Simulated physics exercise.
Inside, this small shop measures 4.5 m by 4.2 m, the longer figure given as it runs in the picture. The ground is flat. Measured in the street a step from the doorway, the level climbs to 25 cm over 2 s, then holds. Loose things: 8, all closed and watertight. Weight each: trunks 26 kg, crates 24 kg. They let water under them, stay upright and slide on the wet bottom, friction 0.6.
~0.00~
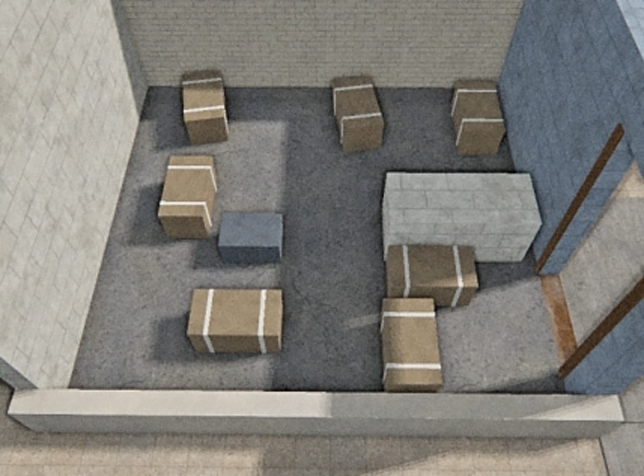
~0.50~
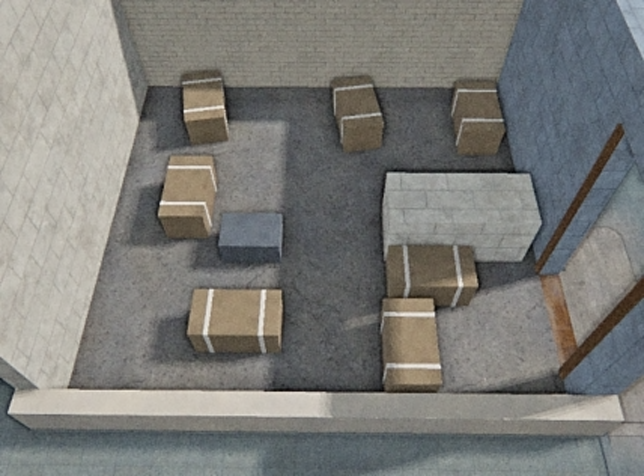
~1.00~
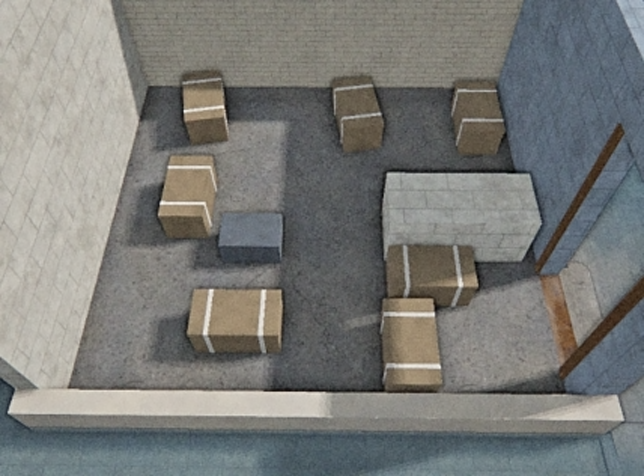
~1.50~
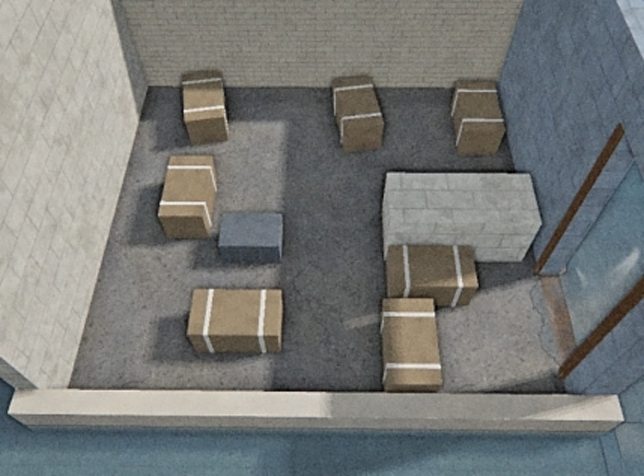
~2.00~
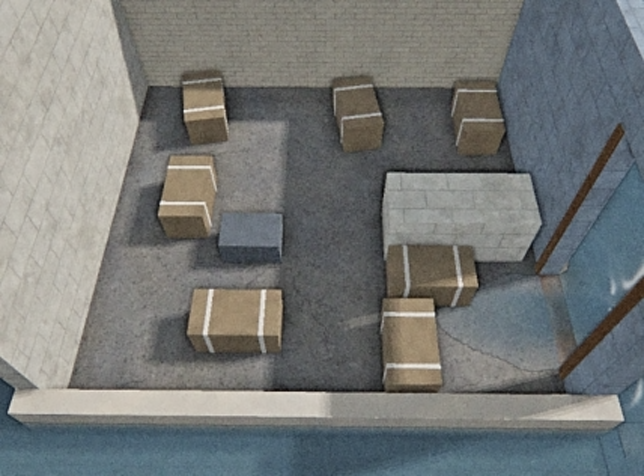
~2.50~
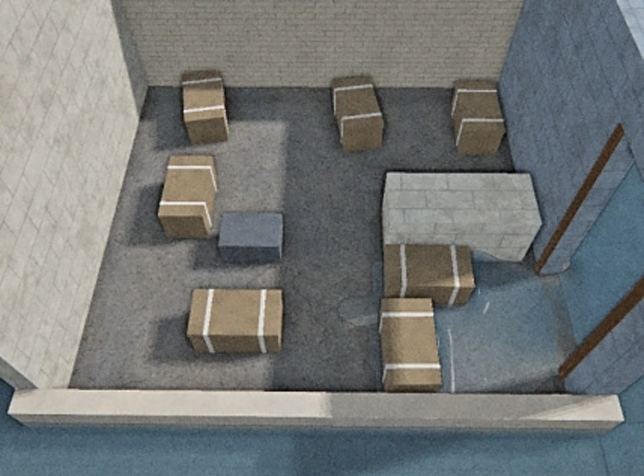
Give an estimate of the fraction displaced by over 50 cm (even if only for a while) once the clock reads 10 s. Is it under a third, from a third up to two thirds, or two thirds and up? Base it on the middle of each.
I would say two thirds and up.
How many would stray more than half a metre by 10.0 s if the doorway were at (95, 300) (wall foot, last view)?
4.
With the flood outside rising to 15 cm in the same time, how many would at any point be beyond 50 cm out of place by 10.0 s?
Count under that change: 2.
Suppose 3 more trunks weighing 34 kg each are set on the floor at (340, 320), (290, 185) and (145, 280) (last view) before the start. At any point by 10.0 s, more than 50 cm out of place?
First exceeds it, second stays within it, third exceeds it.
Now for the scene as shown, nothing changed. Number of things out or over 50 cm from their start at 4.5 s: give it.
2.
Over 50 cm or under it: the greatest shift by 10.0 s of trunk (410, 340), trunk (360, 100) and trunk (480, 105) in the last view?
Result, in turn: Exceeded / stayed within / stayed within.
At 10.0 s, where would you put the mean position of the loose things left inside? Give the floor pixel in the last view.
Averaged position, last view: Near pixel (274, 148).
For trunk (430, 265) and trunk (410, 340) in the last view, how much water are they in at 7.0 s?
Roughly 14 and 16 cm.
After 3.5 s 2 of 8 are over 50 cm from their spots; 0 afloat.
After 4.5 s 2 of 8 are over 50 cm from their spots; 1 afloat.
After 7.0 s 3 of 8 are over 50 cm from their spots; 3 afloat.
After 10.0 s 6 of 8 are over 50 cm from their spots, and 6 have been at some point; 5 afloat.
